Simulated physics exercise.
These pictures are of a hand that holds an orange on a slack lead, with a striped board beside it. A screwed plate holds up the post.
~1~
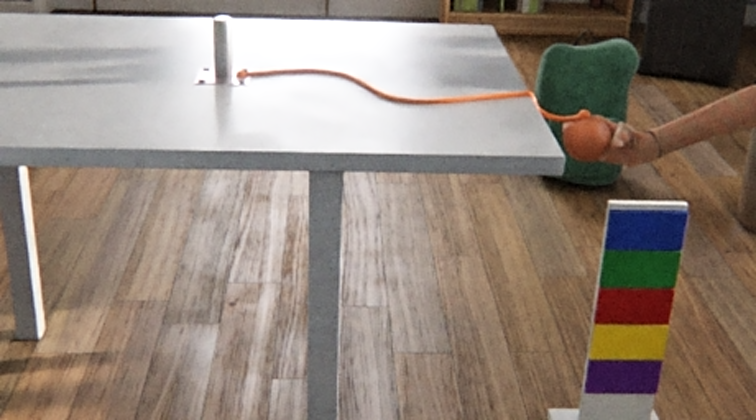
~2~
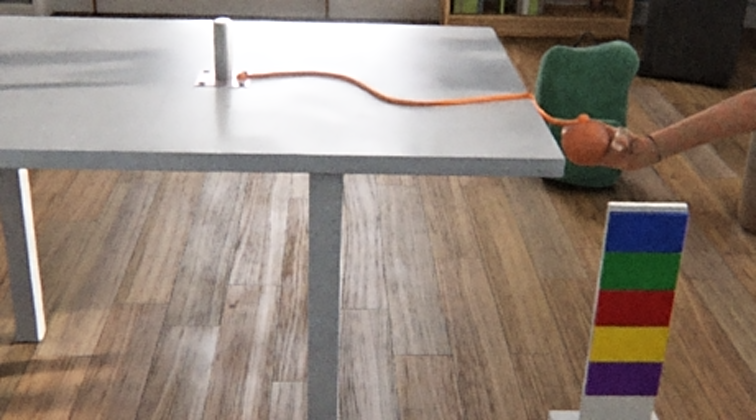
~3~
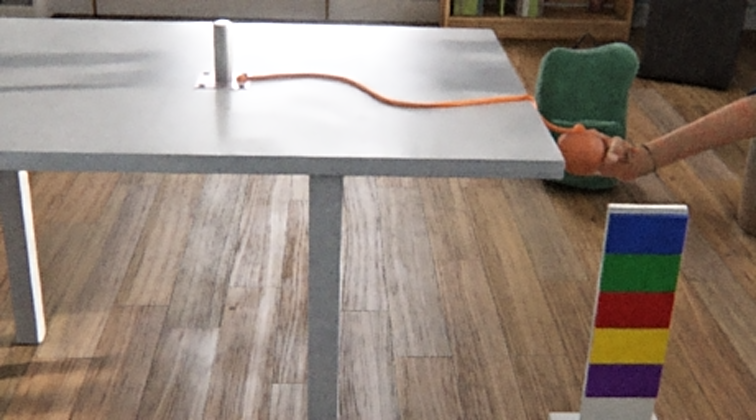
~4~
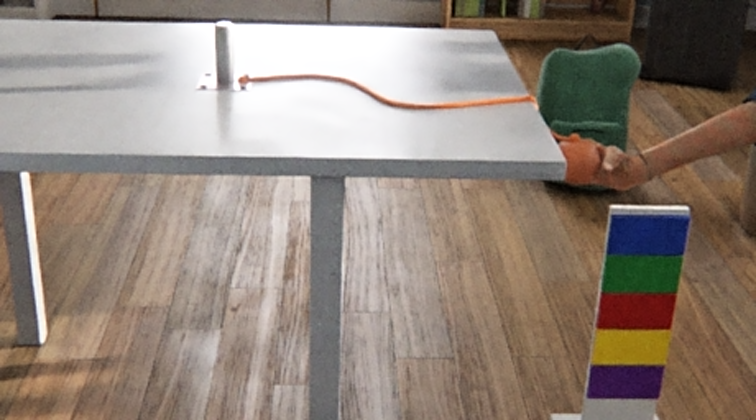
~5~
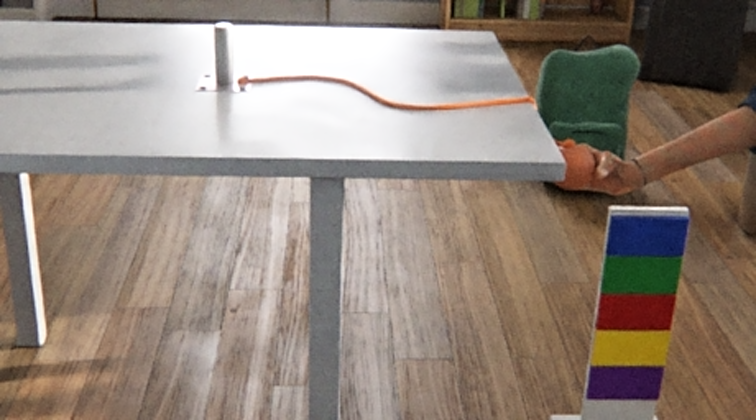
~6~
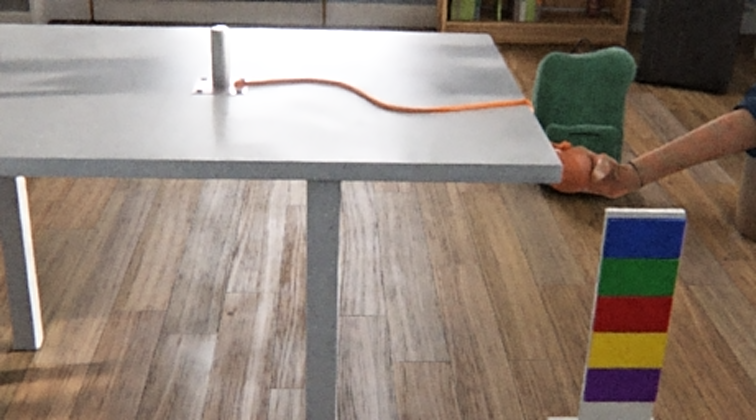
Hand holding an orange ball on a slack orange cord lowering it slightly beside a grey table, near a colour-striped board.
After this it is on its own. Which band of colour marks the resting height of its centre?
The blue band marks it.
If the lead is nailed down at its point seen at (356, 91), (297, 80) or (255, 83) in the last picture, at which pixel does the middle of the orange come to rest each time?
That would be (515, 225) for the first, (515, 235) for the second and (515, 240) for the third.
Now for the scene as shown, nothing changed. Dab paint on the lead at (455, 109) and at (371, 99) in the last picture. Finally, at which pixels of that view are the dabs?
Around (500, 102), then around (402, 96).
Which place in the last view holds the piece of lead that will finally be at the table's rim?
It's the bit near (483, 106).
Soon after, orange near (494, 234); level with blue.
Then, orange near (522, 240); level with blue.
At rest, orange near (513, 240); level with blue. Its middle rests at the blue band.
